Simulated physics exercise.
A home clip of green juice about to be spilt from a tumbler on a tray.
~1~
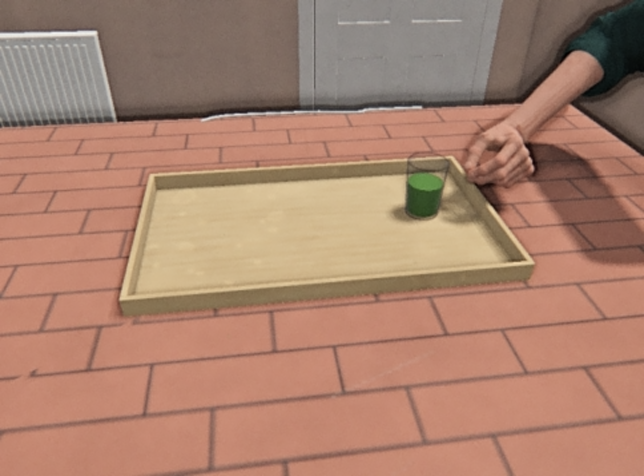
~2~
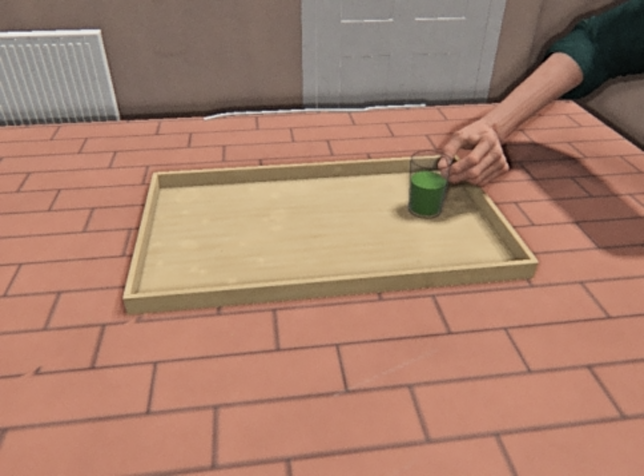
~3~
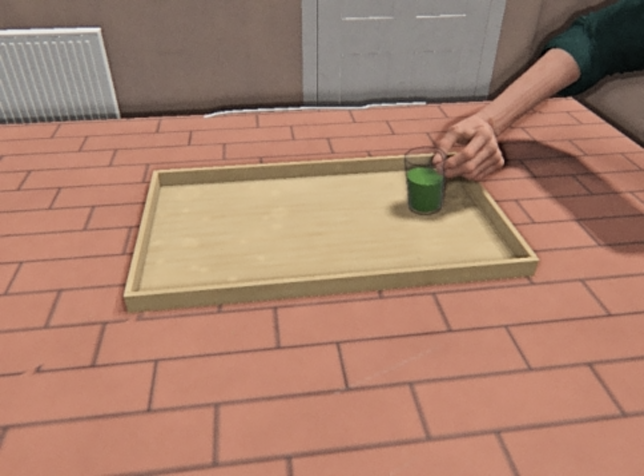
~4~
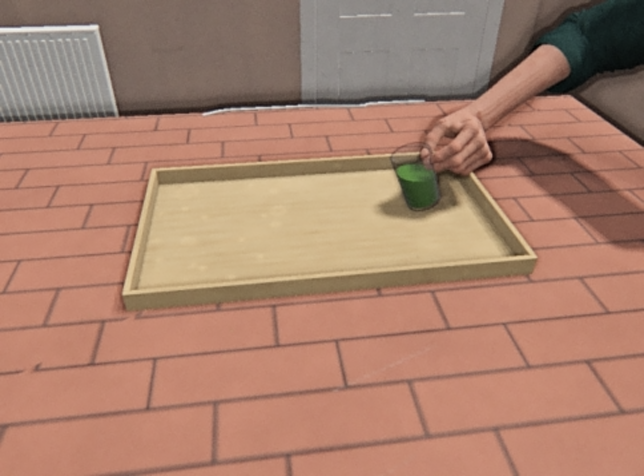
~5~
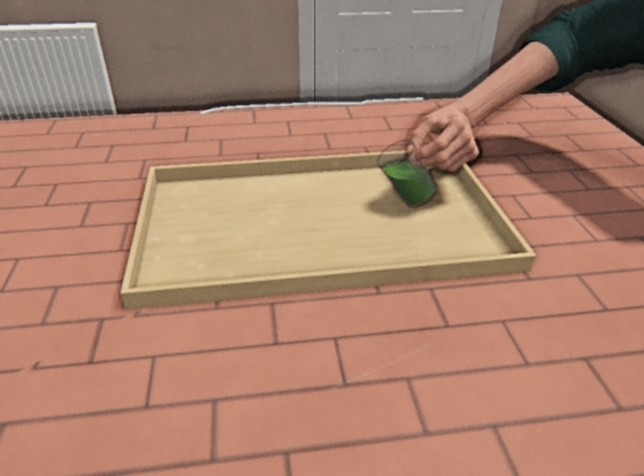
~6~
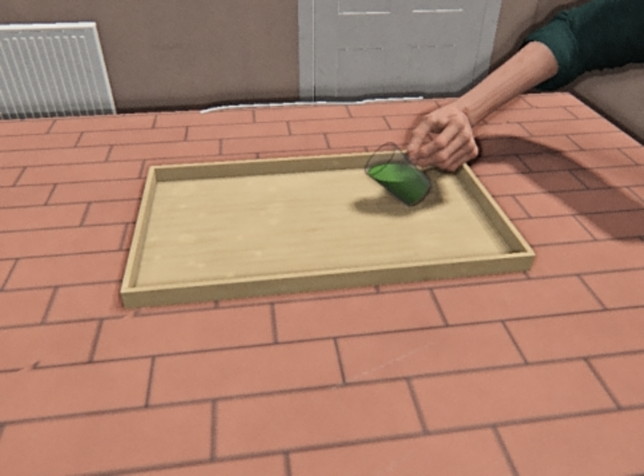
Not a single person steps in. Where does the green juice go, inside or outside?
The green juice keeps within the tray.
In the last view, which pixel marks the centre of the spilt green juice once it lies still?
Near (231, 216).
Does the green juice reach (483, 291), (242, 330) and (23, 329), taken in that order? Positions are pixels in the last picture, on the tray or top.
Lab note - spot 1: No contact; spot 2: No contact; spot 3: No contact.
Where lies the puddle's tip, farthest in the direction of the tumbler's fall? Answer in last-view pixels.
(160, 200).
Next, the tumbler lies in the tray; the puddle covers about as much as a plate; the top is dry.
After that, the puddle covers about as much as a tray; the top is dry.
Finally, the puddle covers about as much as a tray; the top is dry.
